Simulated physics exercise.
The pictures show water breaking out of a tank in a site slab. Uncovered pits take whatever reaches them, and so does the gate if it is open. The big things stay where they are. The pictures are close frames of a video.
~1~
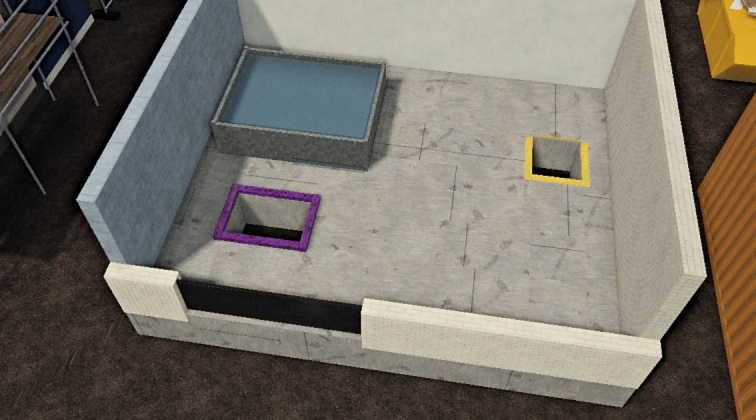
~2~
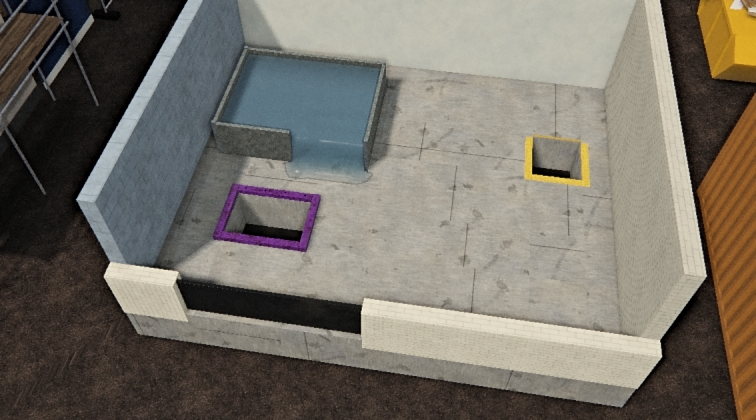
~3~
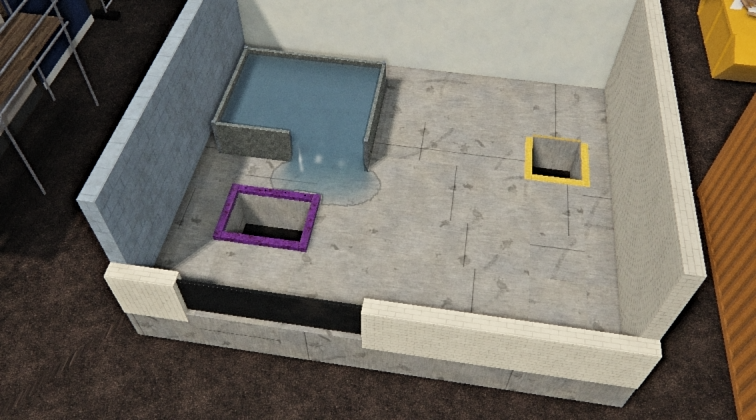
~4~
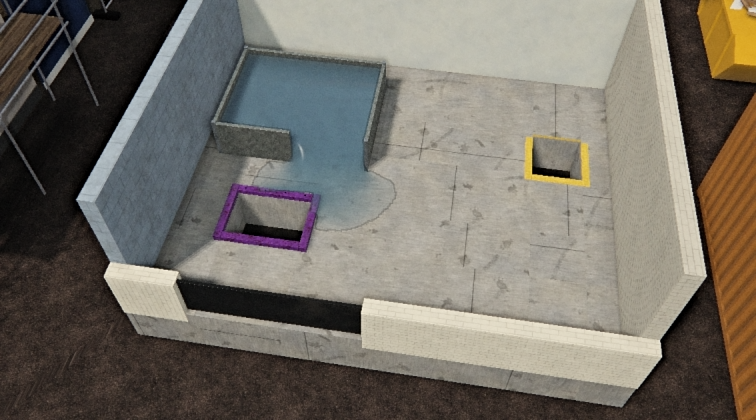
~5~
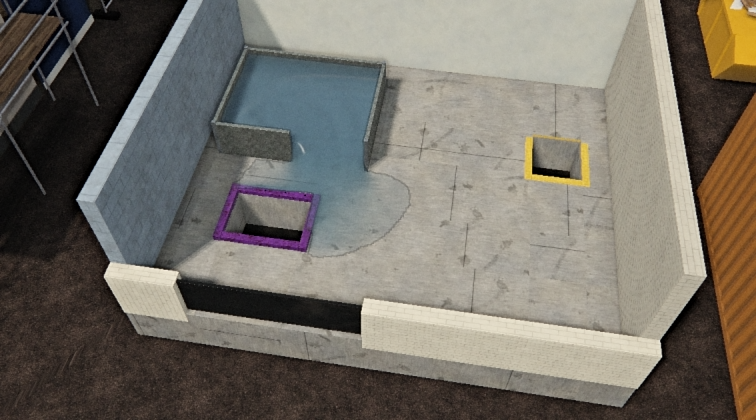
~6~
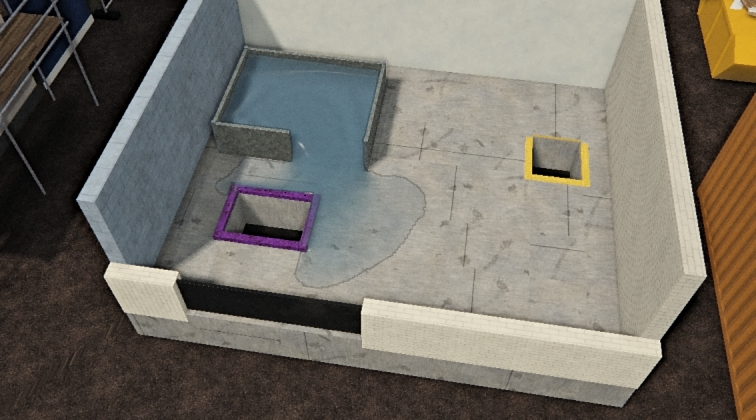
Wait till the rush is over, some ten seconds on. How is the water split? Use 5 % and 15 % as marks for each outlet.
One by one: The gate takes not even 5 %; the yellow pit takes between 5 and 15 %; the purple pit takes above 15 %.
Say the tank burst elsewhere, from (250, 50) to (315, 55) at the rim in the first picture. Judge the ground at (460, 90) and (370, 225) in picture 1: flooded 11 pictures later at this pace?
In that order: Awash, clear.
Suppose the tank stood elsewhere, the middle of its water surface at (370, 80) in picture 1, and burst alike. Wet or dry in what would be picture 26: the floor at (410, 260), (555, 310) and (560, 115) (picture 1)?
One after the other: Flooded, covered, clear.
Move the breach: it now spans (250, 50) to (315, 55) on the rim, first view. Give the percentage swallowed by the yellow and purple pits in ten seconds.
Per cent: Yellow 20, purple 0.
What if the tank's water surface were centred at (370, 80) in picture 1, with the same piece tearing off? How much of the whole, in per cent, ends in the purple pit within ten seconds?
Per cent: Purple 0.
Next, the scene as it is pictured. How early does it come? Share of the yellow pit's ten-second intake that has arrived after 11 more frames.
Near 0 in a hundred.
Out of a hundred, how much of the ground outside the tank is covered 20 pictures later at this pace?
Some 50 per cent.
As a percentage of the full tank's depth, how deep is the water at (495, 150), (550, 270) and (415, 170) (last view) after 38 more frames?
Roughly 2, 18 and 0 per cent, in turn.
A moment on, water covers 25 % of the floor; the gate 0 %, the yellow pit 0 %, the purple pit 6 %.
Next, water covers 35 % of the floor; the gate 0 %, the yellow pit 0 %, the purple pit 10 %.
Then, water covers 50 % of the floor; the gate 0 %, the yellow pit 0 %, the purple pit 14 %.
Later, water covers 70 % of the floor; the gate 0 %, the yellow pit 4 %, the purple pit 18 %.
In the end, water covers 100 % of the floor; the gate 0 %, the yellow pit 12 %, the purple pit 19 %.
